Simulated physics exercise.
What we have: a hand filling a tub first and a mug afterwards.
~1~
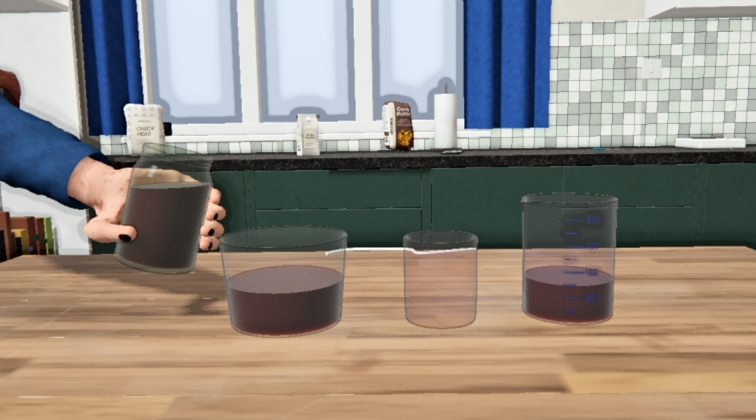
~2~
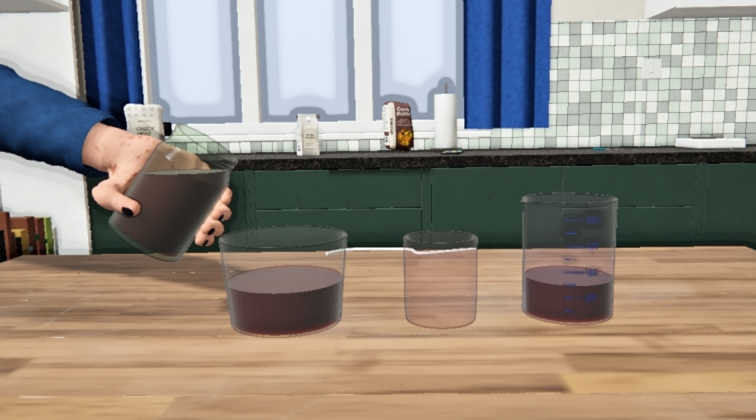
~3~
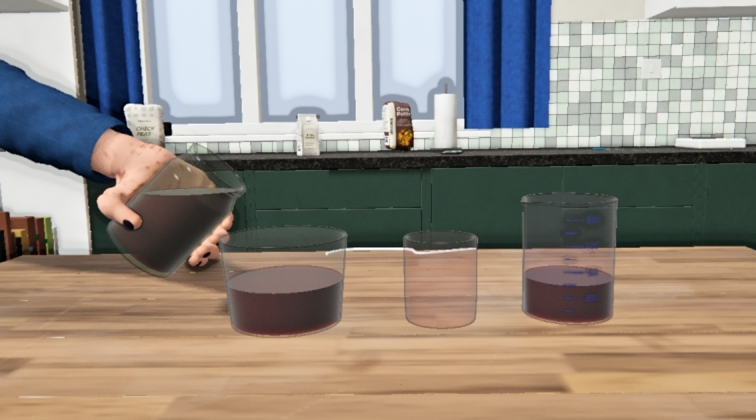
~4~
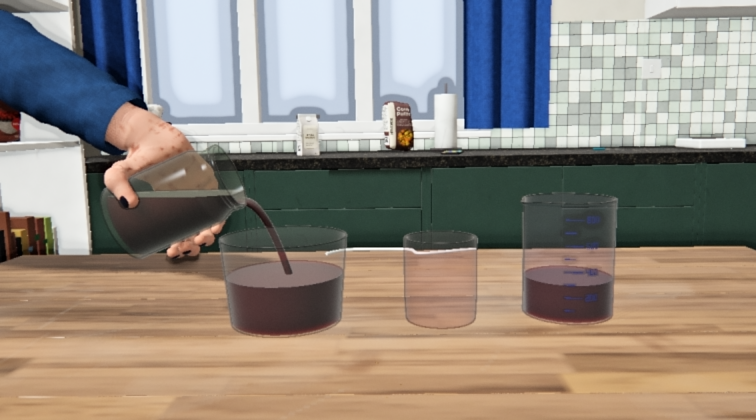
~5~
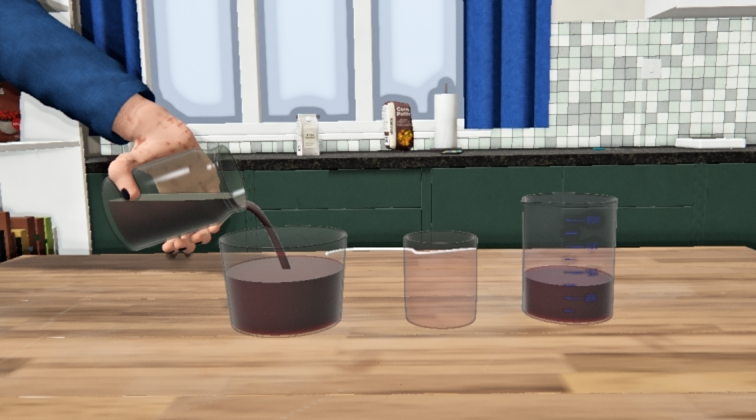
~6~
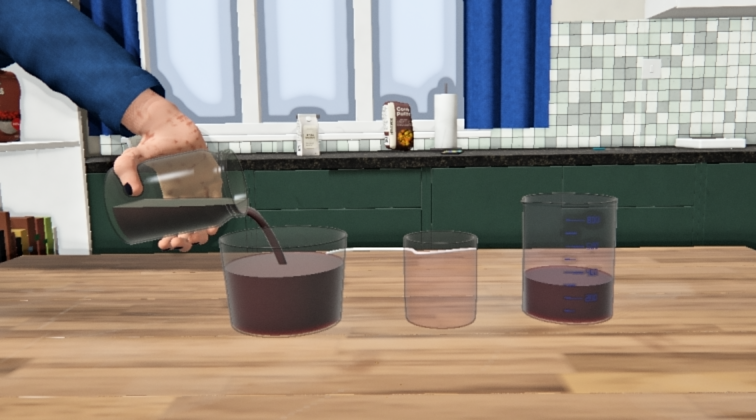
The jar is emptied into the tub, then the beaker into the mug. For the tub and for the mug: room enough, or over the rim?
The tub takes it all; the mug takes it all.
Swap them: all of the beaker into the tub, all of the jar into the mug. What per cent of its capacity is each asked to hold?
In turn 70 and 120 per cent.
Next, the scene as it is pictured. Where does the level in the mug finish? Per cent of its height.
About 80 per cent.
Shortly, the tub is about three quarters full.
At the finish, the tub is about three quarters full; the mug is about three quarters full.
